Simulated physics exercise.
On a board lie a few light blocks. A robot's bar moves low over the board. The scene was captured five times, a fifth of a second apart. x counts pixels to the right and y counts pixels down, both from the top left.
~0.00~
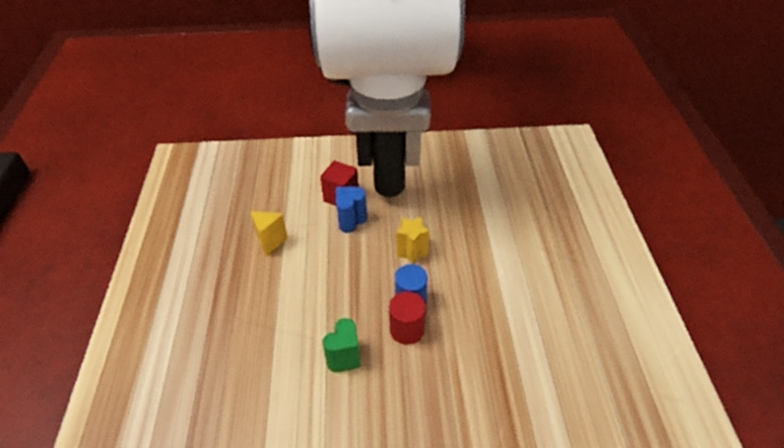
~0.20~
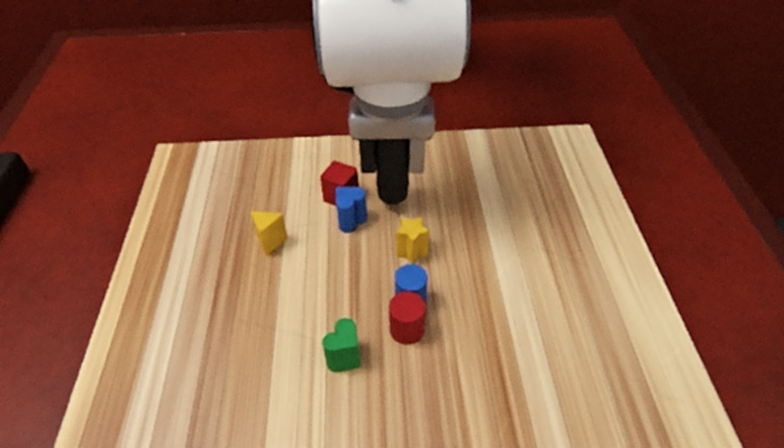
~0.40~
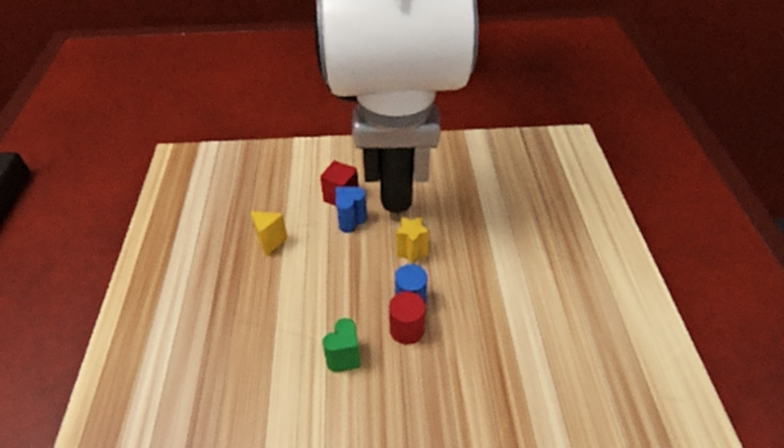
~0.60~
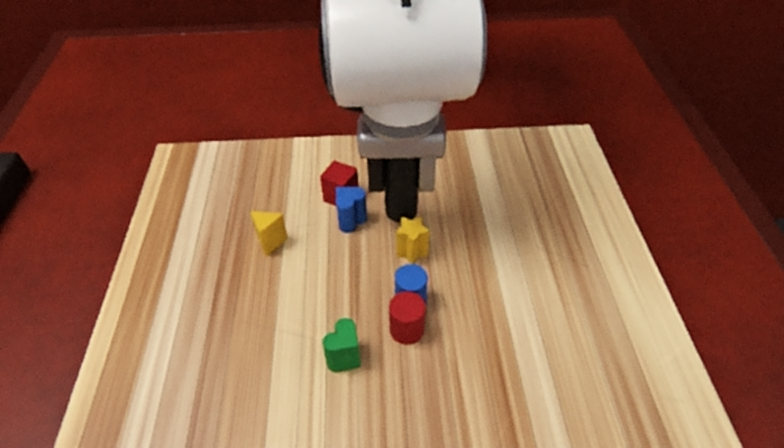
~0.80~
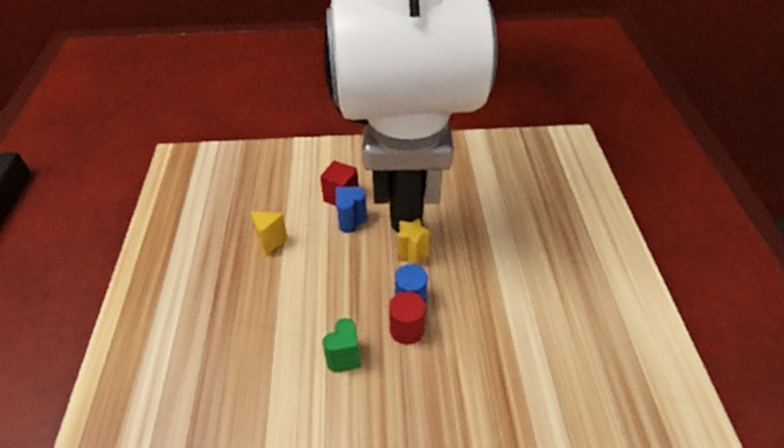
The footage shows a robot arm lowering its dark bar slowly toward the viewer over a wooden board of small coloured blocks, until it reaches the yellow star and nudges it very slightly, while the other blocks stay still.
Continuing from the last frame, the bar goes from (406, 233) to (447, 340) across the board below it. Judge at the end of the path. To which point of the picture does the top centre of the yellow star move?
Somewhere near (462, 347).
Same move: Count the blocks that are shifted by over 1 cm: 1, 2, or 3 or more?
I reckon the push displaces three or more of the blocks by more than 1 cm.
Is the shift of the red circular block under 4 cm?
I'd say no.
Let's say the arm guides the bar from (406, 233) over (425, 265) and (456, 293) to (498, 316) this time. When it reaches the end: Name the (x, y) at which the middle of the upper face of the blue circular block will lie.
About (411, 297).
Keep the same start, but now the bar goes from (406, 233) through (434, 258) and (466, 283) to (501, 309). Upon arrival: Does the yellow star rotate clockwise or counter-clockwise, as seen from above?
From the top, the block rotates clockwise.
The first path, step by step. One third of the way, bar (420, 256); red circular block (406, 316); blue circular block (413, 287); yellow star (427, 265).
Two thirds of the way, bar (434, 292); red circular block (396, 353); blue circular block (419, 326); yellow star (443, 304).
At the end, bar (449, 332); blue heart in place; red circular block (382, 363); blue circular block (426, 343); yellow star (462, 347).
